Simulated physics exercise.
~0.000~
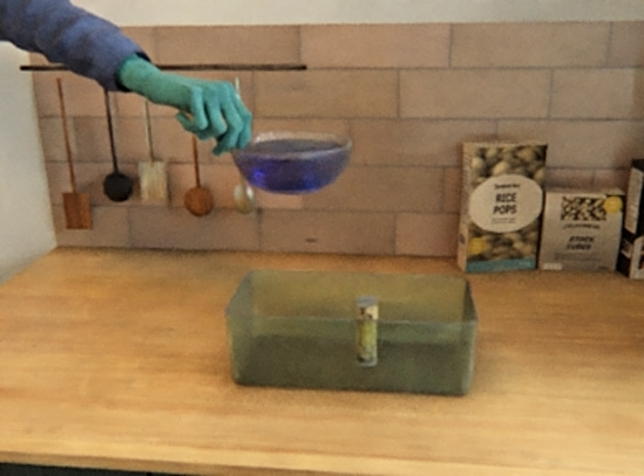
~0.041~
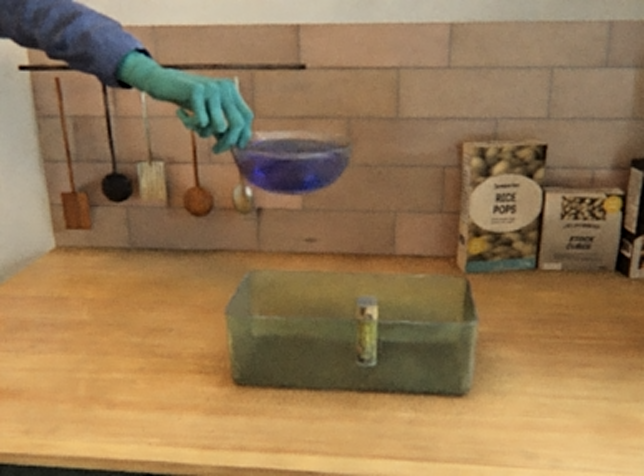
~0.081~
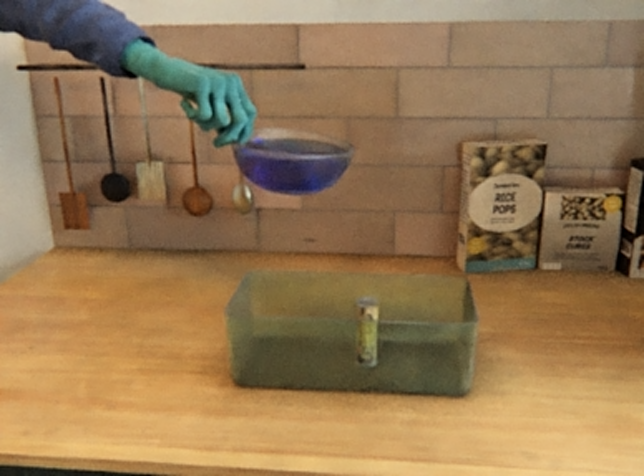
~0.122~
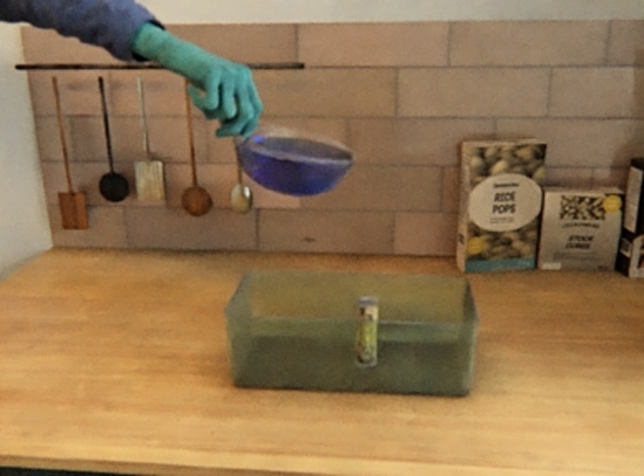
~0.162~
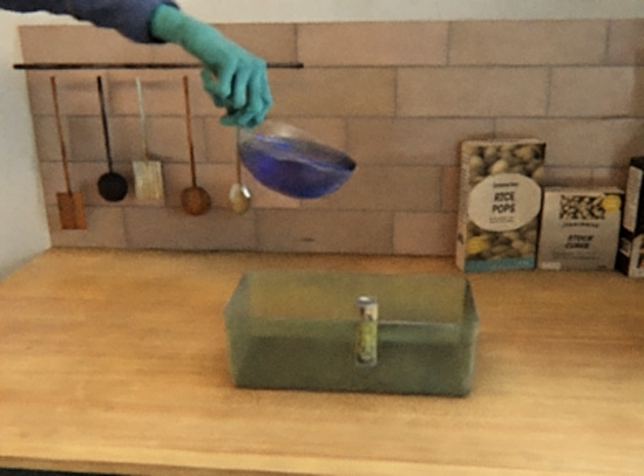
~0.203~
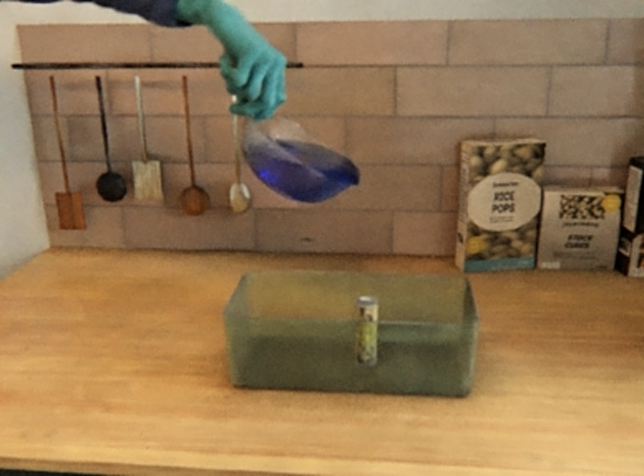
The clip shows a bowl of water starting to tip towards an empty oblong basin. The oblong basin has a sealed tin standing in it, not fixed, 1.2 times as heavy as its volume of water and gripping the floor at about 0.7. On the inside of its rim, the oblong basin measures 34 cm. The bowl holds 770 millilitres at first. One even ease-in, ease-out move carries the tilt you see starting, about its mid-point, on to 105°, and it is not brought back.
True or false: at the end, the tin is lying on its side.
False.
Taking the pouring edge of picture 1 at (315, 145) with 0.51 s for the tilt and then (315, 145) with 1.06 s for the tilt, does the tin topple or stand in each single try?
First it tips over; then it stays on its base.
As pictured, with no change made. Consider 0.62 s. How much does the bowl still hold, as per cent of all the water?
Close to 0 percent of the whole amount.
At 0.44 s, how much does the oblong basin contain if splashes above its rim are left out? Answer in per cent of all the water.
At that time the basin holds about 40 per cent of the liquid.
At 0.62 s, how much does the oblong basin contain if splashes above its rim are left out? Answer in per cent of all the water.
Some 86 percent of the total.
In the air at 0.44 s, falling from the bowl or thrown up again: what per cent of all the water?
Roughly 58 %.
By 0.44 s the tilt is 101° and 4 per cent is still to pour; the tin stands where it began.
By 0.62 s the tilt is 105° and 0 per cent is still to pour; the tin stands where it began.
By 0.81 s the tilt is 105° and 0 per cent is still to pour; the tin stands where it began.
By 1.01 s the tilt is 105° and 0 per cent is still to pour; the tin stands where it began.
At rest the tin stands where it began.
